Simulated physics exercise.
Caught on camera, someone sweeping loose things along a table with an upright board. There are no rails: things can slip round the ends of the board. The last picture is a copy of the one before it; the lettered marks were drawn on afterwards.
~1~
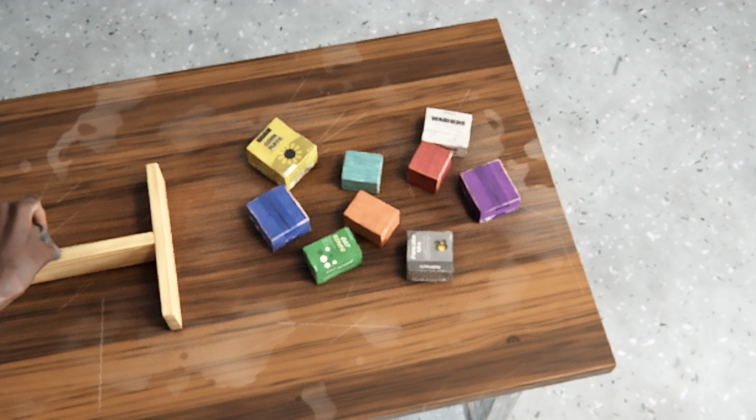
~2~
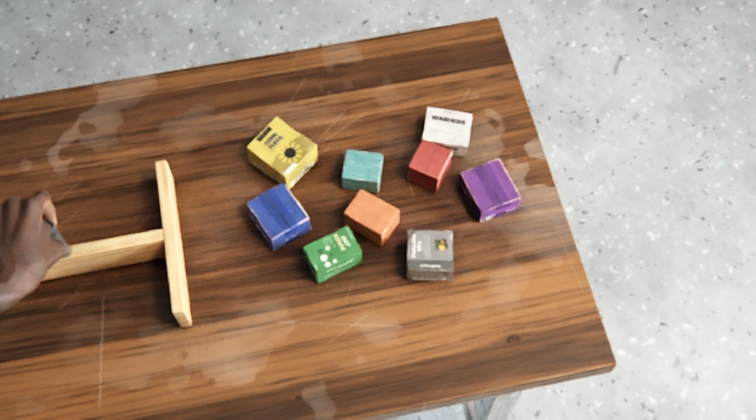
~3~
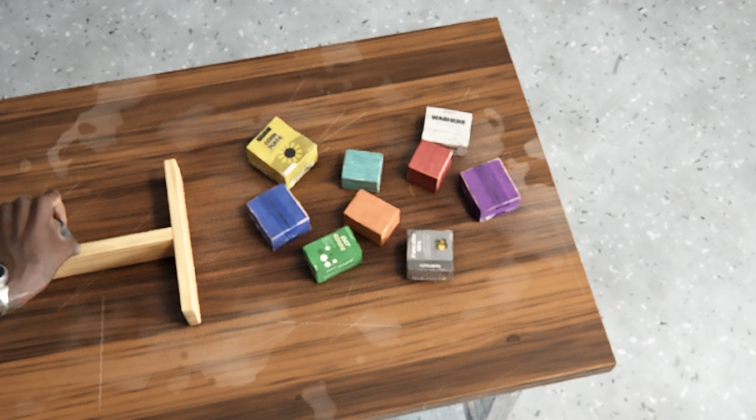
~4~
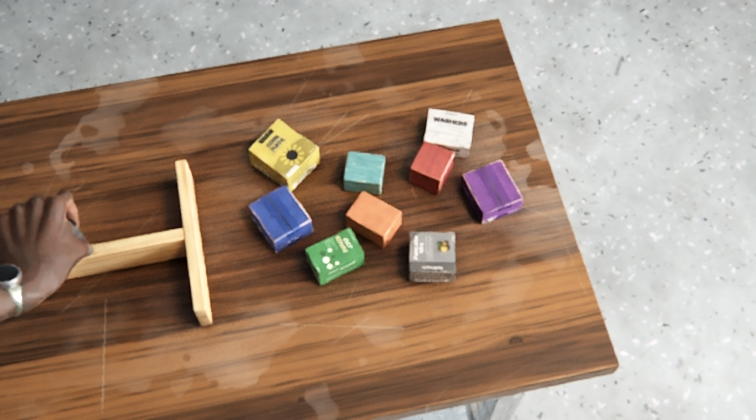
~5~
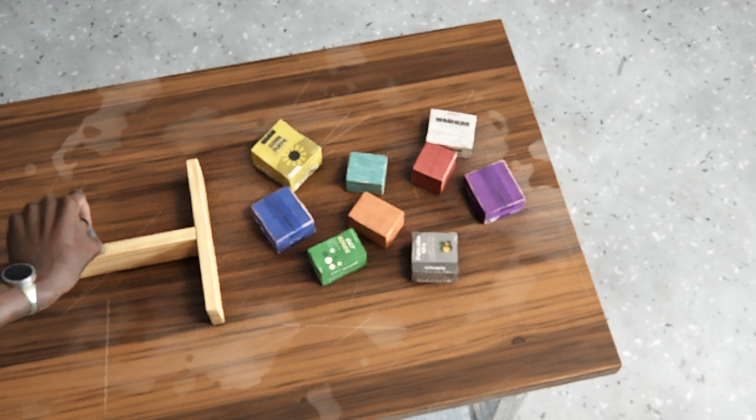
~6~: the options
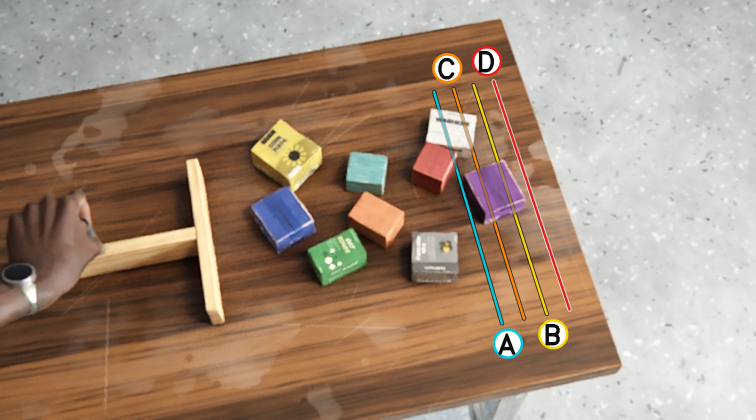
A dark wooden table with worn patches stands on a speckled grey floor, seen from above at an angle. On it sit a yellow box, a blue box and a green box, with teal, orange and red blocks, and white, purple and grey boxes farther right. At left, a hand slides a pale T-shaped wooden board slowly rightward, a watch coming into view, while the boxes and blocks stay untouched.
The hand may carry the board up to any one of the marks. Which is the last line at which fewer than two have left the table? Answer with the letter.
Line C.
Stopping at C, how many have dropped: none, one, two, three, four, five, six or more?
One.
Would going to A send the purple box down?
Yes.
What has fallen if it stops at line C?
It is the purple box.
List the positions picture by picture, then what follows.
The first frame shows blue box (278, 218); orange block (371, 219); yellow box (282, 155).
The second frame shows board (169, 233); purple box (489, 191).
The third frame shows board (178, 232); white box (447, 132).
The fourth frame shows board (190, 232); red block (432, 168).
The fifth frame shows board (201, 231); blue box (283, 220); orange block (376, 220); yellow box (286, 157).
On the marked copy, A at (466, 200); B at (508, 192); C at (486, 196); D at (529, 188).
Following C. Soon after the start, board (305, 211); yellow box (322, 146); green packet (348, 258).
Later, board (407, 192); purple box (512, 190); grey packet (497, 243).
In the end, board (485, 178); purple box over the edge; grey packet (575, 229); one fallen.
As for the rest, A is within the limit but short; B drops four; D drops four.
